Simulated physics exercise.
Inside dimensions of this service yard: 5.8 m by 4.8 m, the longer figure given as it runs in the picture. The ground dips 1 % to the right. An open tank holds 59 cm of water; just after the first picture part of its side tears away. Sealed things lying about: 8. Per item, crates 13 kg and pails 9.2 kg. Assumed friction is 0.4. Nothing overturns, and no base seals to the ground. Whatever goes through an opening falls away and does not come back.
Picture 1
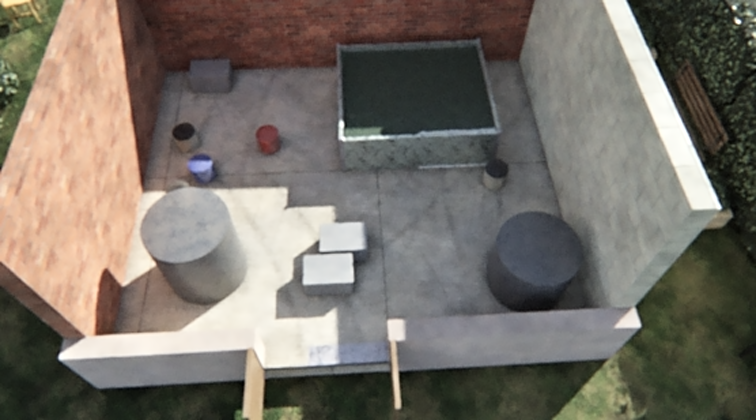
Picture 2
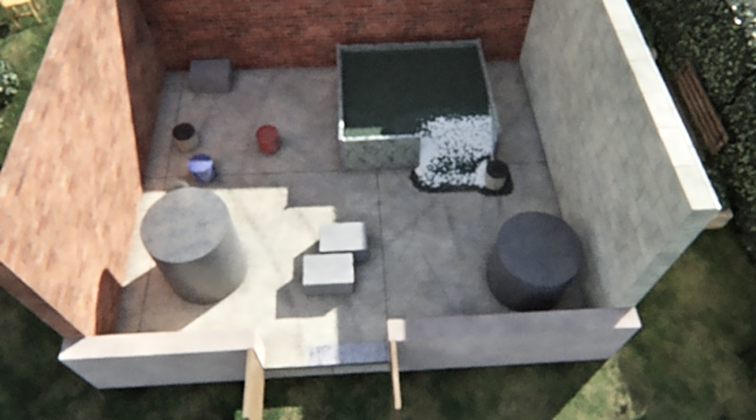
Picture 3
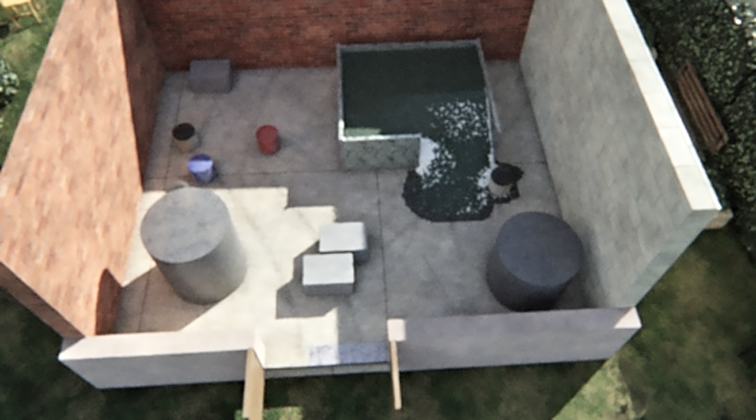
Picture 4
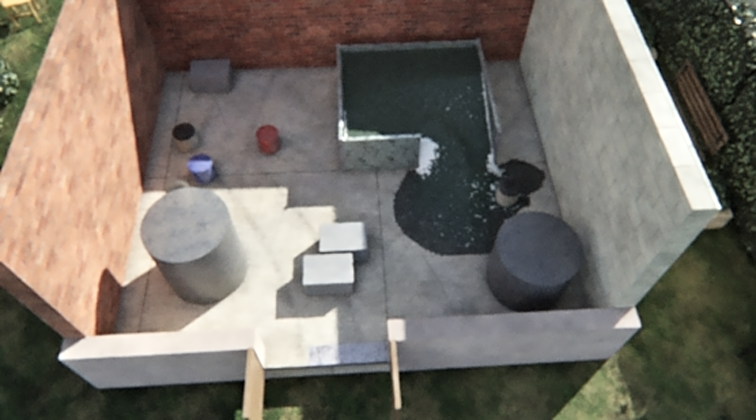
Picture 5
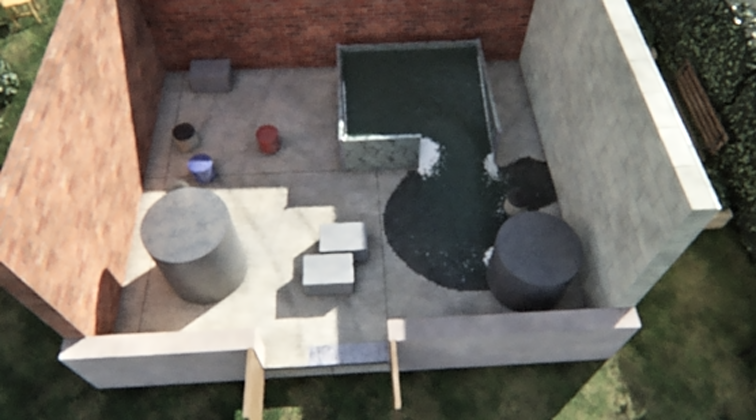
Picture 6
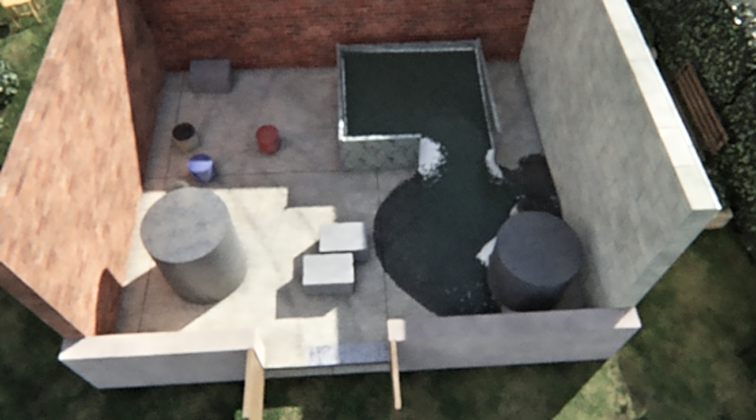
In a walled yard, dark water pours from a broken tank and spreads across the paving.
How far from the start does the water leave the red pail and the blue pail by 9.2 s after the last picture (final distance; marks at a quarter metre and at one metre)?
By the end, the red pail keeps its spot and the blue pail keeps its spot.
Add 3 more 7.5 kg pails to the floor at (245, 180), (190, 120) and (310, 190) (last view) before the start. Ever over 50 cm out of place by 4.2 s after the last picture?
Lab note - in order: Below threshold / below threshold / below threshold.
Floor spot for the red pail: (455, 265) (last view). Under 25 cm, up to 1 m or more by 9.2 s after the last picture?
It travels far.
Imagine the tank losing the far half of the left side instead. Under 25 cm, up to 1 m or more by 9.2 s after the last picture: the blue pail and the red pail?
Then the blue pail travels far, the red pail slides a little.
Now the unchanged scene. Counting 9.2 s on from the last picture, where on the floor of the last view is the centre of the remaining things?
About (272, 158).
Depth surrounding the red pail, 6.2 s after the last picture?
About 3 cm.
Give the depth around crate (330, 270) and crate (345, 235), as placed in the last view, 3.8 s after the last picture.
Around 5 cm and 4 cm.
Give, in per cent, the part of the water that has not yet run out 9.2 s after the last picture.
Close to 82 in a hundred parts remain.
Then, 1.2 s after the last picture the red pail is near (267, 133), 0.0 m from its start, aground; the blue pail is near (200, 163), 0.0 m from its start, aground; 0 of 8 are out; 1 afloat.
Then, 3.8 s after the last picture the red pail is near (267, 133), 0.0 m from its start, aground; the blue pail is near (200, 163), 0.0 m from its start, aground; 0 of 8 are out; 1 afloat.
Then, 6.2 s after the last picture the red pail is near (267, 133), 0.0 m from its start, aground; the blue pail is near (200, 163), 0.0 m from its start, aground; 0 of 8 are out; 2 afloat.
Then, 9.2 s after the last picture the red pail is near (267, 133), 0.0 m from its start, aground; the blue pail is near (200, 163), 0.0 m from its start, aground; 0 of 8 are out; 1 afloat.
